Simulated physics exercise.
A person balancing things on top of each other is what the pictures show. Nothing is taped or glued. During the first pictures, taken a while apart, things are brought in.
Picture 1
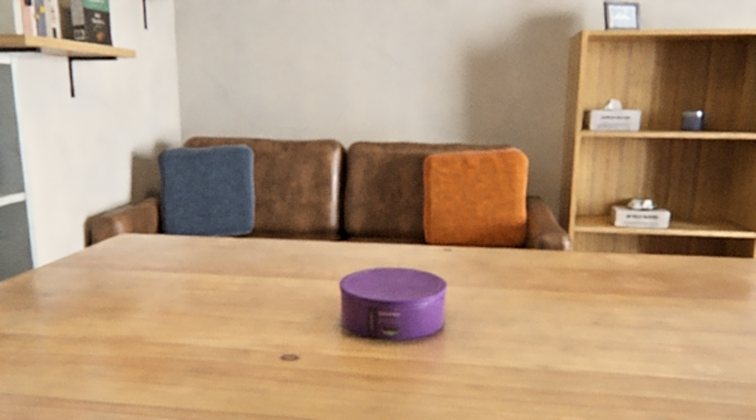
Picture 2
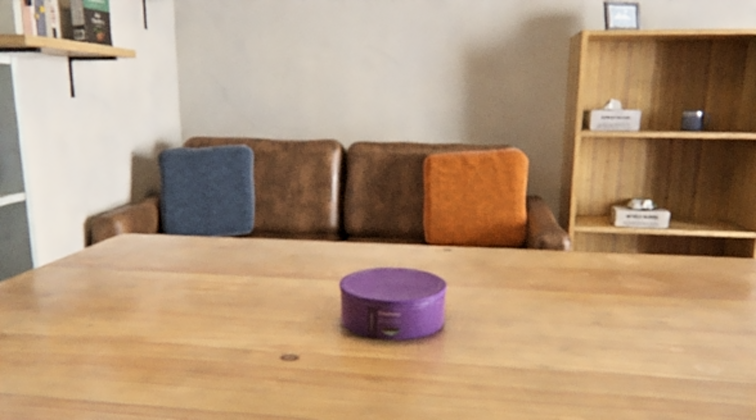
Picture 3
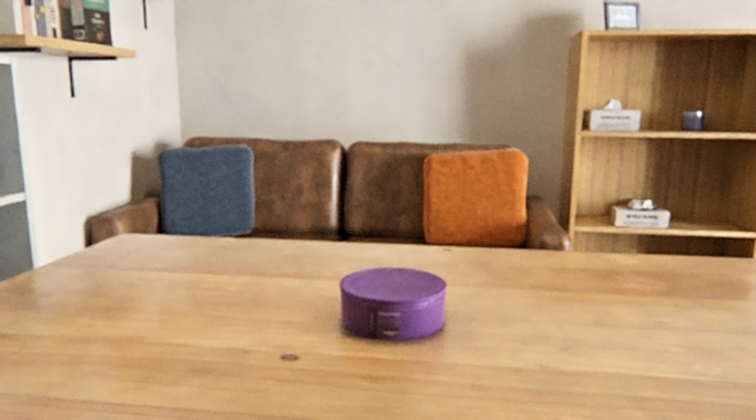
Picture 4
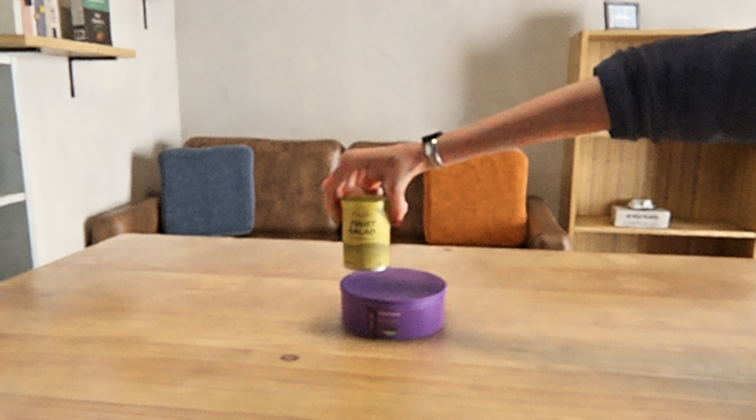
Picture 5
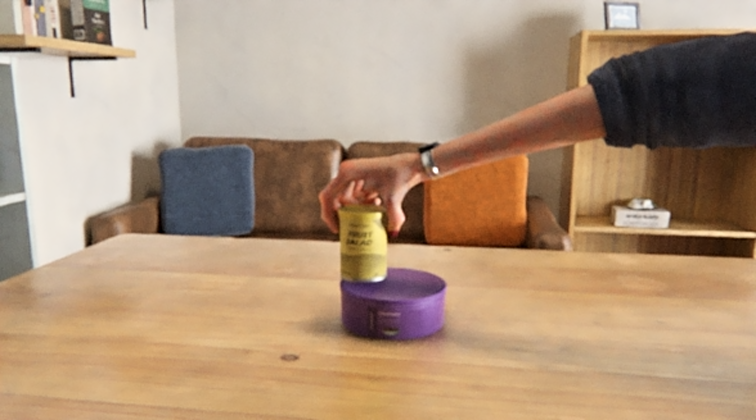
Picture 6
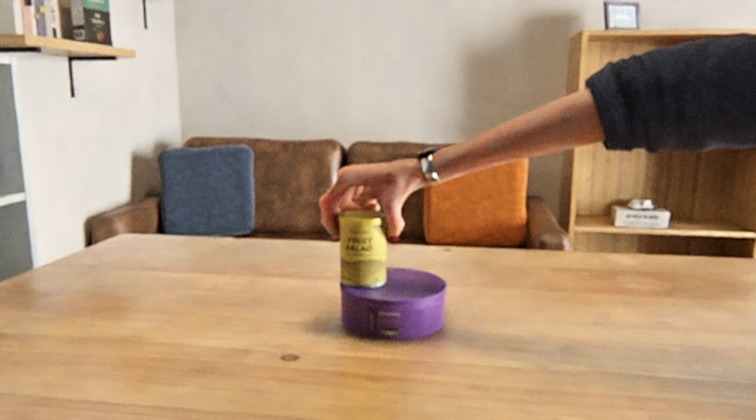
A hand reached in from the right over a wooden table, holding a yellow tin above a round purple tub, then lowered it onto the left part of the lid and kept hold of it.
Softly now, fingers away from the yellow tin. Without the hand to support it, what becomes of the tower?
The tower remains standing.
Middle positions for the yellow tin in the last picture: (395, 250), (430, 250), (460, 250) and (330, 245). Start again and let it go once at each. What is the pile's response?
On the first try the pile remains standing, on the second it remains standing, on the third it topples and on the fourth it topples.
Then, 0.20 s on from there, no change.
Then, 0.50 s on from there, yellow tin resting near (363, 249).
In the end, both unmoved. At the end, from the last picture's camera, yellow tin near (363, 249). The pile keeps its balance.
